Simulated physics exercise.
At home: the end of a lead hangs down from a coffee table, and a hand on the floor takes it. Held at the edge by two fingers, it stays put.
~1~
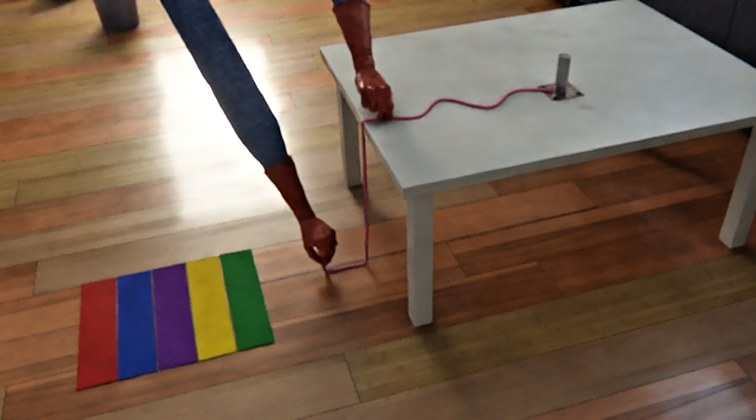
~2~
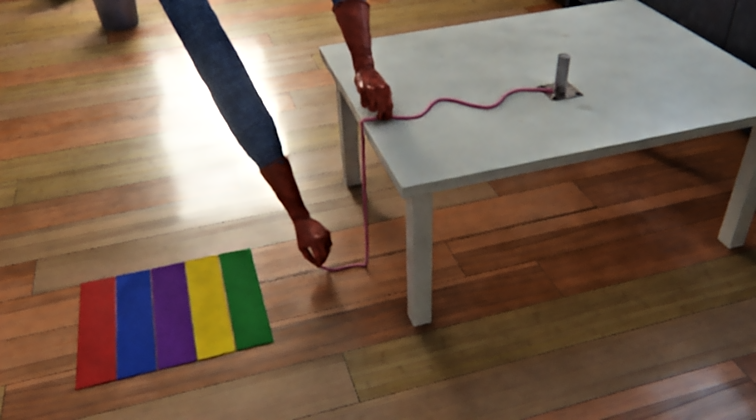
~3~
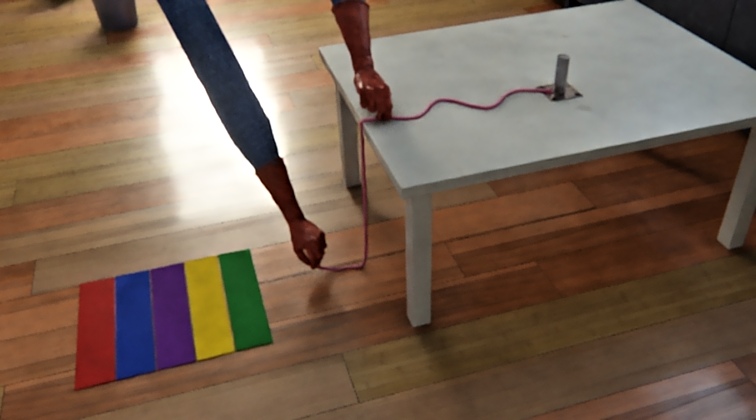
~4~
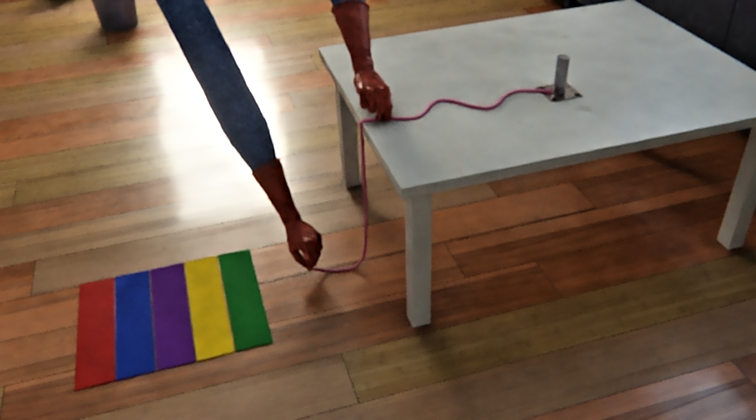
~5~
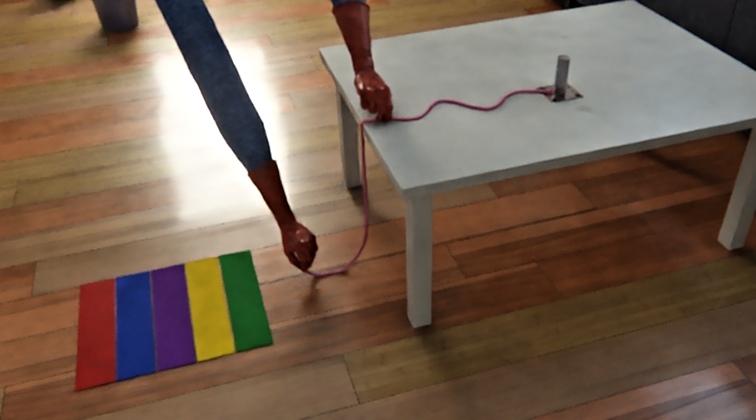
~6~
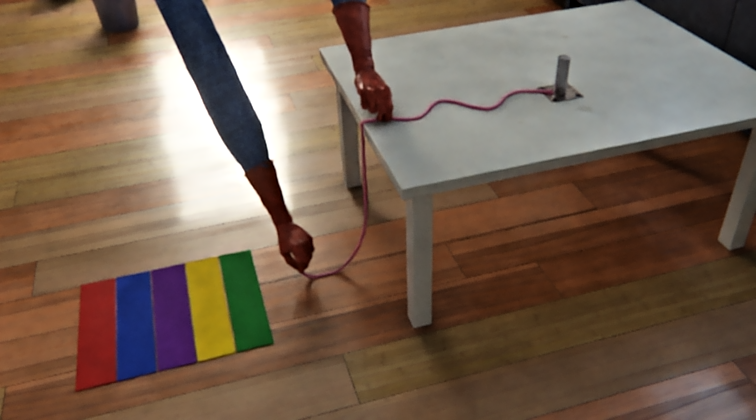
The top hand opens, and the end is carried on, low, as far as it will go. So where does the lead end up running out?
Over purple.
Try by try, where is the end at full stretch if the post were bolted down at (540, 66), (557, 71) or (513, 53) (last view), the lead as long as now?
Try by try: (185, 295), (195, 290) and (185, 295).
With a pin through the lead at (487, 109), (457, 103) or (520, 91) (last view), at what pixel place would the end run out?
Respectively (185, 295), (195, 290) and (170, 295).
Early on, end near (225, 285); over green.
Midway, end near (189, 293); over yellow.
At the end of the slack, end near (167, 298); over purple. The purple one.
